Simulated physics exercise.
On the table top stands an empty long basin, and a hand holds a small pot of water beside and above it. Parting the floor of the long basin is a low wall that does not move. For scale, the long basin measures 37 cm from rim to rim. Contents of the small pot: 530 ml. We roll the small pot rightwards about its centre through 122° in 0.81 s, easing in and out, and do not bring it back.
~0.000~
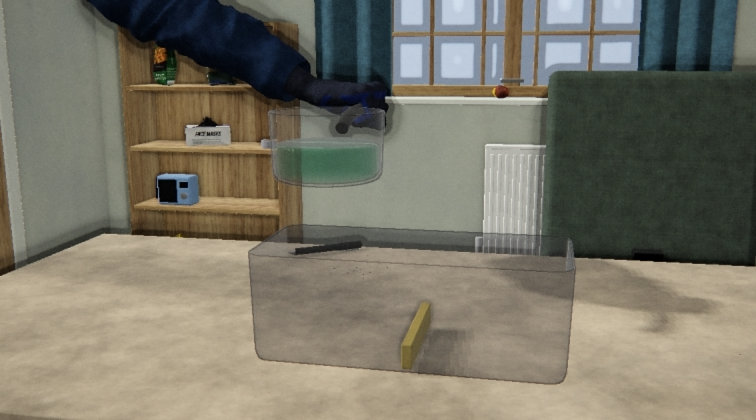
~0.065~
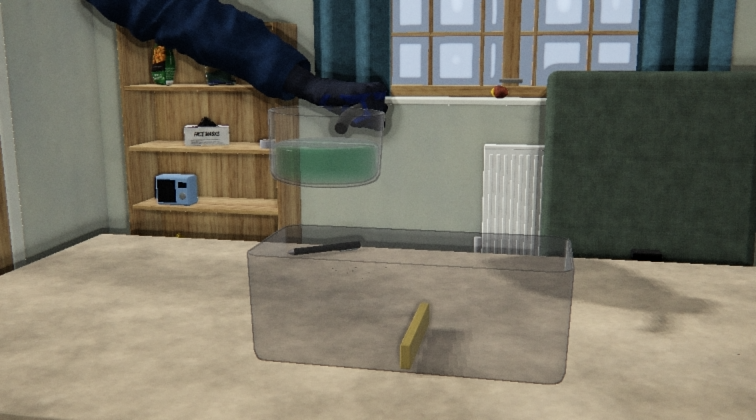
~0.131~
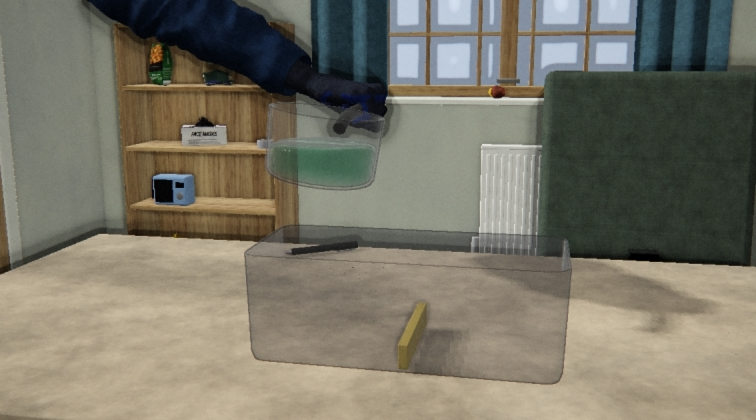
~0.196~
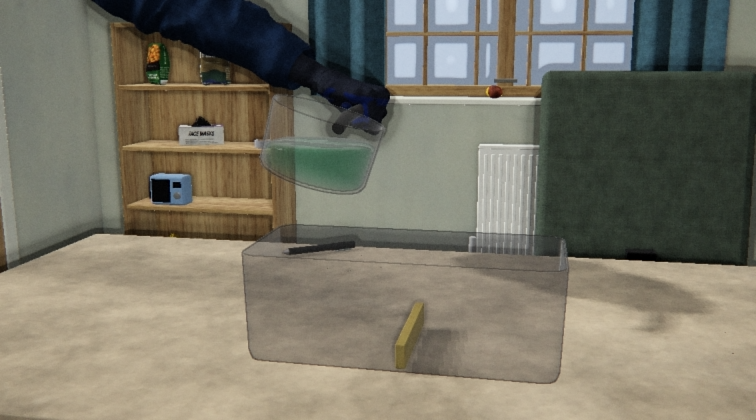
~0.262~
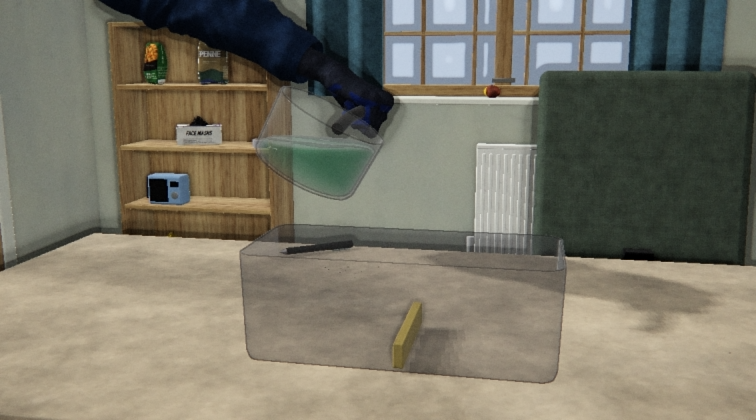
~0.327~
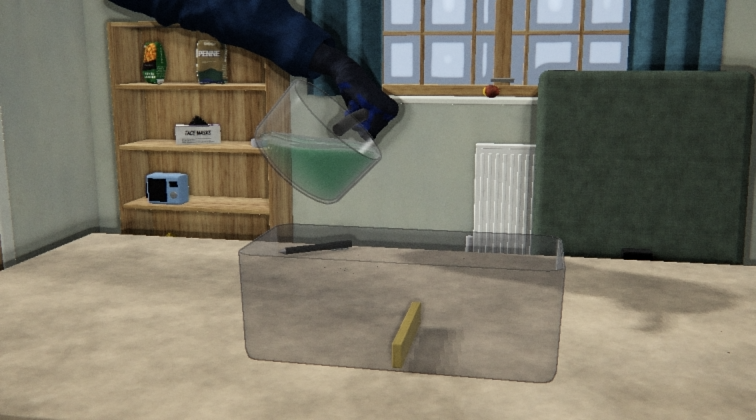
In a room with shelves and a window, a dark-gloved hand holds a small clear pot of green water above an empty long basin with a low yellow wall, then tilts it steadily rightwards while the water stays nearly level.
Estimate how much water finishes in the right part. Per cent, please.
I would say 48 per cent.
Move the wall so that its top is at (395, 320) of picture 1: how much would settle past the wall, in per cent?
Estimate: Close to 65 per cent.
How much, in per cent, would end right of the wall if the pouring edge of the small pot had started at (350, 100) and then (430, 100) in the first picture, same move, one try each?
In order, 10 and 90 per cent.
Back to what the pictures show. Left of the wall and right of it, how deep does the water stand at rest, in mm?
On the left it stands about 10 mm, on the right about 10 mm.
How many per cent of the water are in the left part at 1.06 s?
That share comes to around 50 in a hundred.
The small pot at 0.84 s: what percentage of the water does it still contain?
Roughly 1 percent remains.
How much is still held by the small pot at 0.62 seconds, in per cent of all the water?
Roughly 26 per cent.
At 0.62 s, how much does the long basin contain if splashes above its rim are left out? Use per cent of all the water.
Roughly 48 percent of it.
Then, 0.62 s in, the tilt is 106° and 26 per cent is still to pour, 19 is left of the wall and 30 right of it.
Then, 0.84 s in, the tilt is 122° and 1 per cent is still to pour, 50 is left of the wall and 45 right of it.
Then, 1.06 s in, the tilt is 122° and 0 per cent is still to pour, 51 is left of the wall and 48 right of it.
Then, 1.31 s in, the tilt is 122° and 0 per cent is still to pour, 50 is left of the wall and 48 right of it.
Finally, 50 per cent lies left of the wall, 48 right of it and 1 outside.
